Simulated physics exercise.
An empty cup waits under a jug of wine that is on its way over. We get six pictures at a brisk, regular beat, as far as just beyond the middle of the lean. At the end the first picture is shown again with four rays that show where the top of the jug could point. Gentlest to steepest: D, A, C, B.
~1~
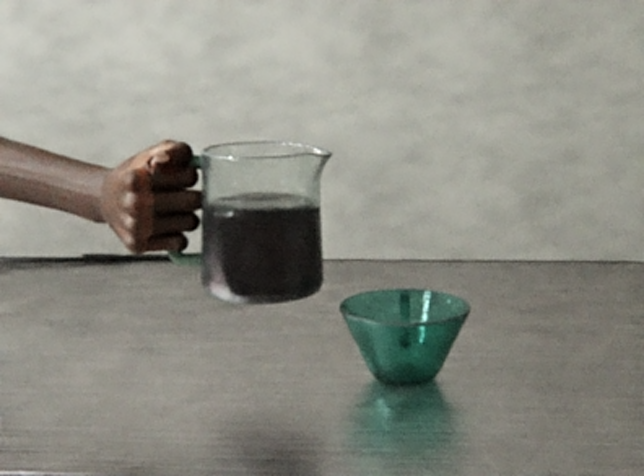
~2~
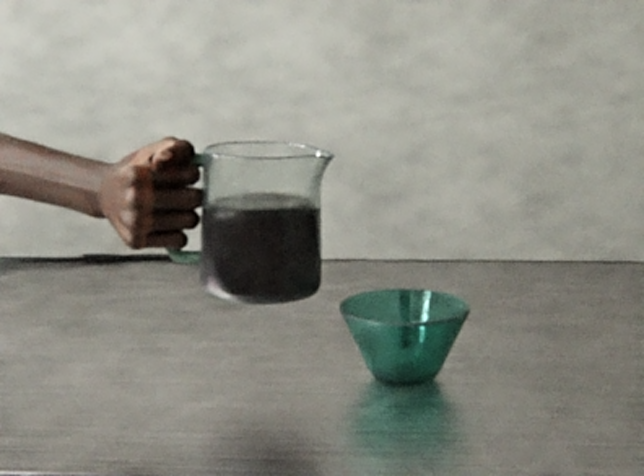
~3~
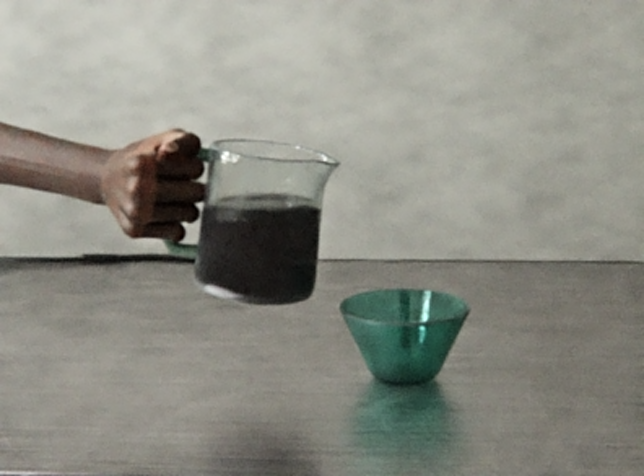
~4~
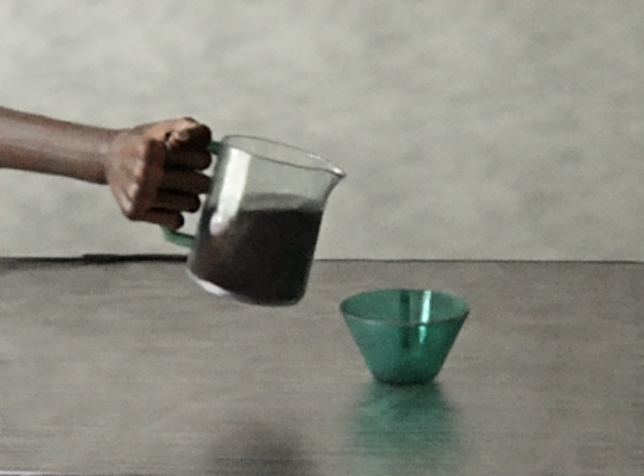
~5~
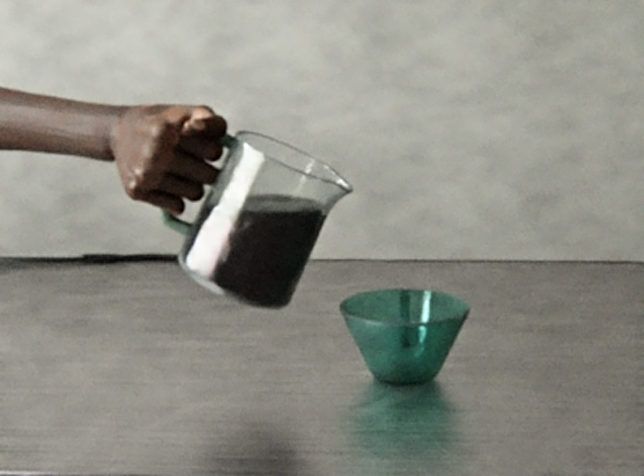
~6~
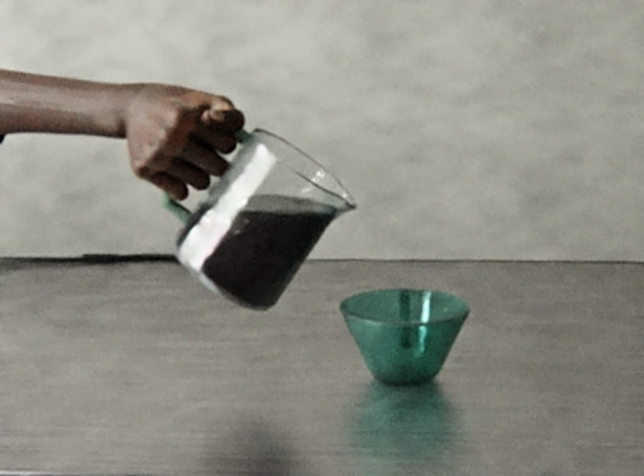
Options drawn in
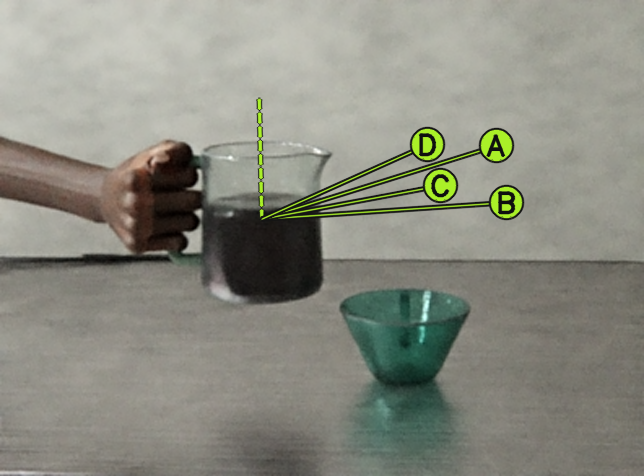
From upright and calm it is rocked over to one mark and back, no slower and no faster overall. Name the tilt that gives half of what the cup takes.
Take D.
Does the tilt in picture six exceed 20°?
Yes, it does.
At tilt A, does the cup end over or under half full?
Over half.
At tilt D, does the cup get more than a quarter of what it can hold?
Yes, it does.
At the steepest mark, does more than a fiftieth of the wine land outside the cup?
Yes, it does.
On the marked copy, A at (479, 151); B at (489, 203); C at (423, 188); D at (411, 151).
If A is chosen, the cup ends with about 63 % of what it can hold; 10 % of the wine is spilt.
If B is chosen, the cup ends with about 69 % of what it can hold; 32 % of the wine is spilt.
If C is chosen, the cup ends with about 68 % of what it can hold; 20 % of the wine is spilt.
If D is chosen, the cup ends with about 48 % of what it can hold; 5 % of the wine is spilt.
